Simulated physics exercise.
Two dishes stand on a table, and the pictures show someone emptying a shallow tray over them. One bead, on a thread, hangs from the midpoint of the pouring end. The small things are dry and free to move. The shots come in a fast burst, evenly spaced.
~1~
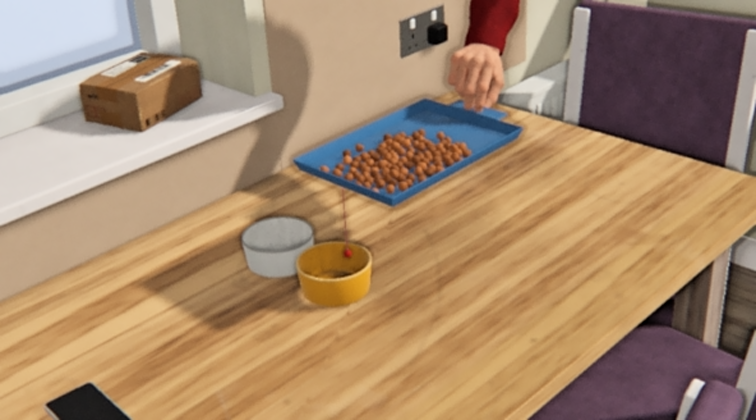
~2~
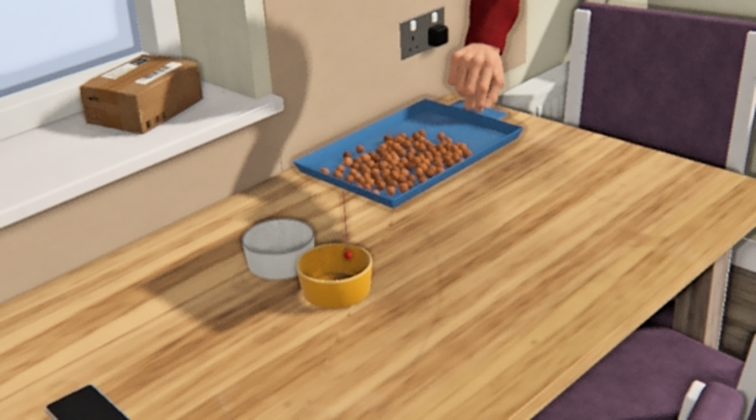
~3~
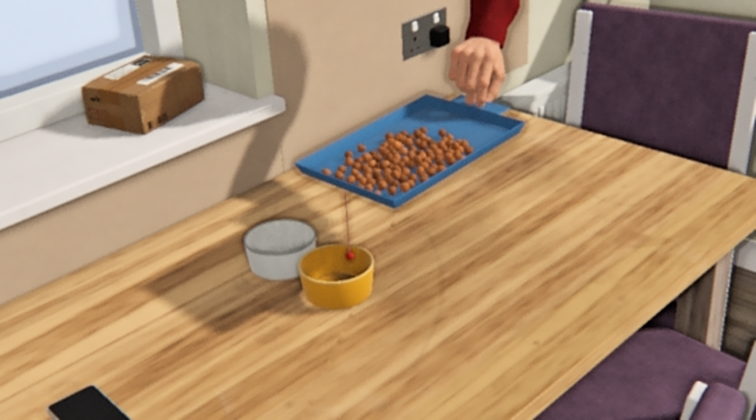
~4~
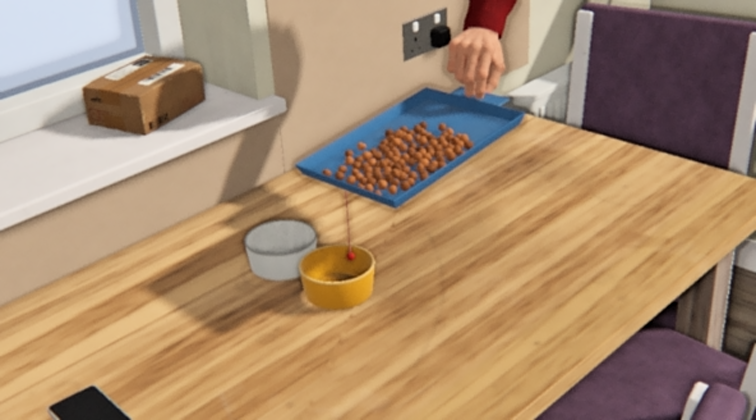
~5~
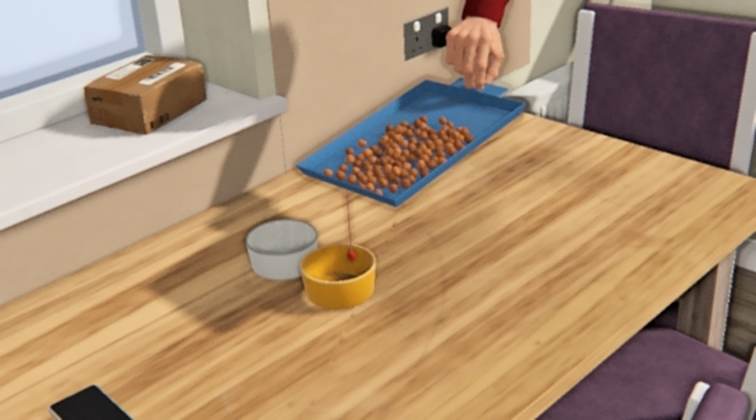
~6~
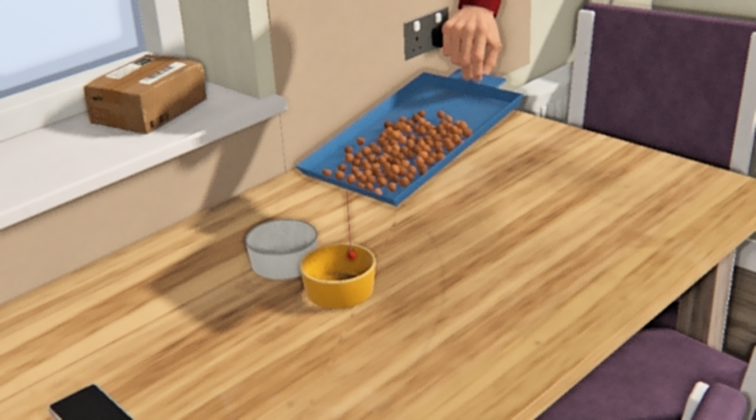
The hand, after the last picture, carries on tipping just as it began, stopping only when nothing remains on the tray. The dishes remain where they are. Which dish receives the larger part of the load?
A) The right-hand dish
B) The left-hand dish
(A) The right-hand dish.
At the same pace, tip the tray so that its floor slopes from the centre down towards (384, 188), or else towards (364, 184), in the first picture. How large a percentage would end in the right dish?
That comes to 10 per cent the first time and 10 per cent the second.
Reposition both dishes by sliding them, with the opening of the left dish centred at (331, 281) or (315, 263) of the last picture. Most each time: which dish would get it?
In the first try it's the left-side dish, and in the second it's the left-side dish.
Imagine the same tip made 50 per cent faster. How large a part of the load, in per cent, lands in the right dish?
Share: Around 20%.
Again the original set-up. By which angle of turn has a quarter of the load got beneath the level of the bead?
Near 75 degrees.
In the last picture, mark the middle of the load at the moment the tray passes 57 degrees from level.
Close to (353, 155).
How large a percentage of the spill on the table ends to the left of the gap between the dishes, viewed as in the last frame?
About 80 %.
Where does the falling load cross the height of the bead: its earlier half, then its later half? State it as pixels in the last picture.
The opening half passes (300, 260), the closing half (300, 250).
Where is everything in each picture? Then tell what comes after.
In the first frame, corners of the pouring end (299, 159) and (392, 195), level; middle of the load (403, 161), hazelnuts; left dish (252, 260); right dish (308, 288); bead on its thread (347, 254).
In the second frame, corners of the pouring end (300, 161) and (393, 197), level; middle of the load (403, 162).
In the third frame, corners of the pouring end (301, 163) and (394, 197), tipped barely, lowest at the left corner; middle of the load (405, 161).
In the fourth frame, corners of the pouring end (301, 164) and (394, 197), tipped a little, lowest at the left corner; middle of the load (405, 158).
In the fifth frame, corners of the pouring end (302, 164) and (395, 196), tipped a little, lowest at the left corner; middle of the load (405, 155).
In the sixth frame, corners of the pouring end (302, 165) and (394, 196), tipped a little, lowest at the left corner; middle of the load (404, 151); left dish (256, 262); right dish (312, 290).
Just after the last frame, tray tipped steeply; almost all on the tray; just a few in the air.
A moment on, tray tipped right over; roughly a quarter in the right dish; about a tenth in the left dish; roughly half outside both; about a tenth in the air.
Further on, tray tipped past a quarter turn; roughly a quarter in the right dish; about a tenth in the left dish; roughly two thirds outside both.
When it is over, tray tipped past a quarter turn; roughly a quarter in the right dish; about a tenth in the left dish; roughly two thirds outside both.
